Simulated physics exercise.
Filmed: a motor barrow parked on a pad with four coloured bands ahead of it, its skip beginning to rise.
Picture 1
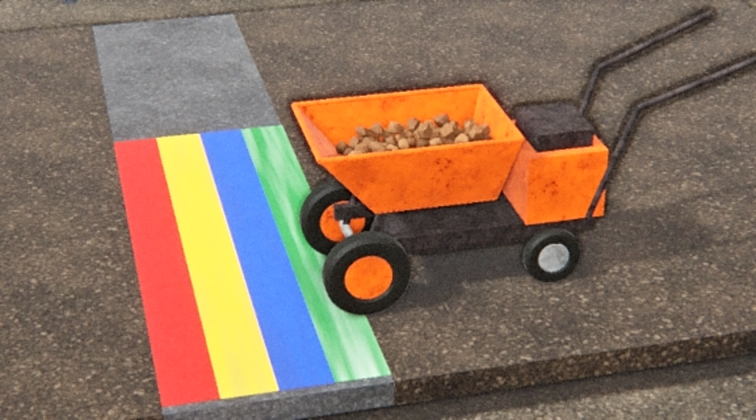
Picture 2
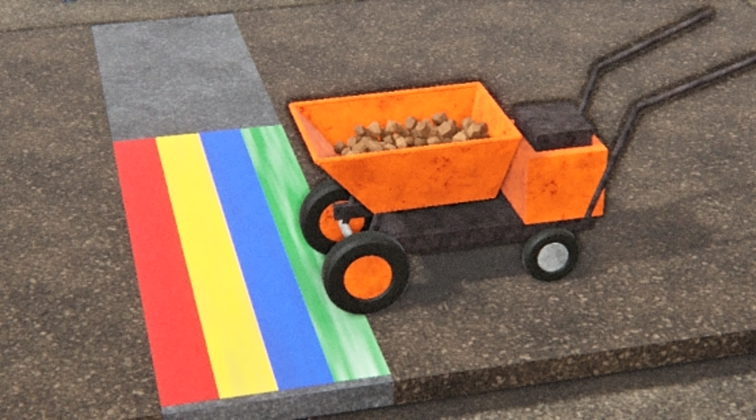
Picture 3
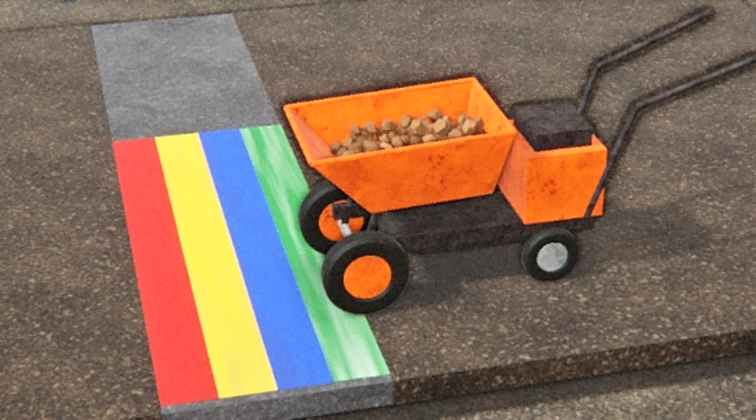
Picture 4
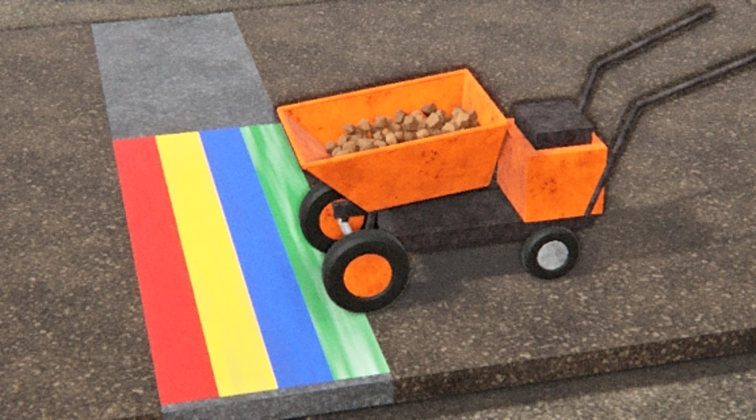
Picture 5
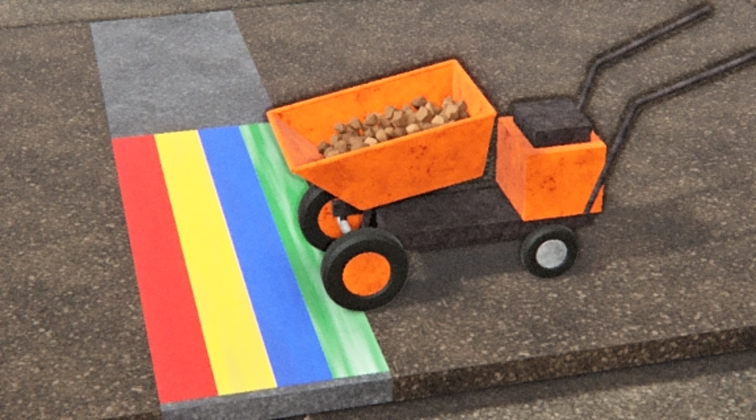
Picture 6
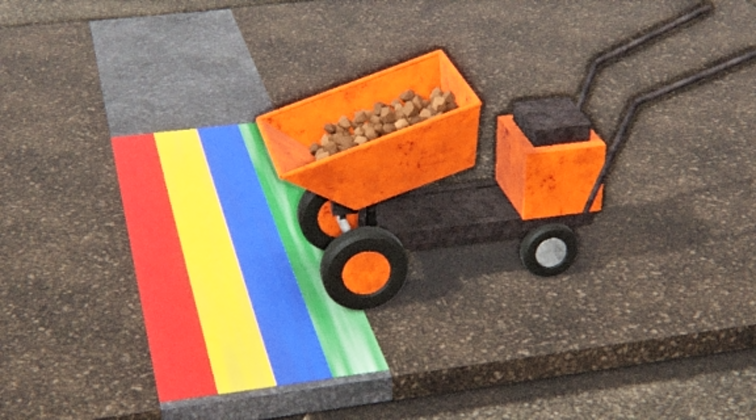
An orange motor barrow stands beside coloured stripes as its loaded skip gradually tilts leftward.
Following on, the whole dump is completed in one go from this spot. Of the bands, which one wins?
The red band wins.
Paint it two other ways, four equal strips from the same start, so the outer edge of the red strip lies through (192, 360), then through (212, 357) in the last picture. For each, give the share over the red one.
Shares in turn: 30 %; 20 %.
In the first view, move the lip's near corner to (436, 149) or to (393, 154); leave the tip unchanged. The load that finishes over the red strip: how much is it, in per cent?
It works out to 10 per cent in the first case and 20 per cent in the second.
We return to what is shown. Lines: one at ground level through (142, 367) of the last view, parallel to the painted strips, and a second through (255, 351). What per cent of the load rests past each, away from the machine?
I reckon some 30 per cent and some 100 per cent.
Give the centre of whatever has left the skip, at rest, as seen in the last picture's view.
I'd place the middle at about (156, 296).
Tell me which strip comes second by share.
Rank two: The yellow strip.
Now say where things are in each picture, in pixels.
The first picture shows lip of the skip (320, 161), level; top of the load (436, 144), clay clods; green strip (348, 340); blue strip (294, 347); yellow strip (239, 355); red strip (183, 362).
The second picture shows lip of the skip (318, 162), level; top of the load (432, 136).
The third picture shows lip of the skip (312, 164), tipped barely; top of the load (443, 142).
The fourth picture shows lip of the skip (305, 167), tipped a little; top of the load (434, 129).
The fifth picture shows lip of the skip (294, 171), tipped a little; top of the load (437, 126).
The sixth picture shows lip of the skip (282, 177), tipped clearly; top of the load (426, 119); green strip (346, 335); blue strip (291, 342); yellow strip (236, 350); red strip (181, 357).
Just after the last frame, skip tipped steeply; every one in the skip.
A moment on, skip tipped steeply; the larger part in the skip; about a tenth over the yellow strip; about a tenth over the red strip.
Further on, skip tipped right over; about a tenth in the skip; roughly a quarter over the yellow strip; roughly a third over the red strip; roughly a third off the paint.
When it is over, skip tipped right over; not one over the green strip; just a few over the blue strip; roughly a quarter over the yellow strip; roughly a third over the red strip; roughly a third off the paint.
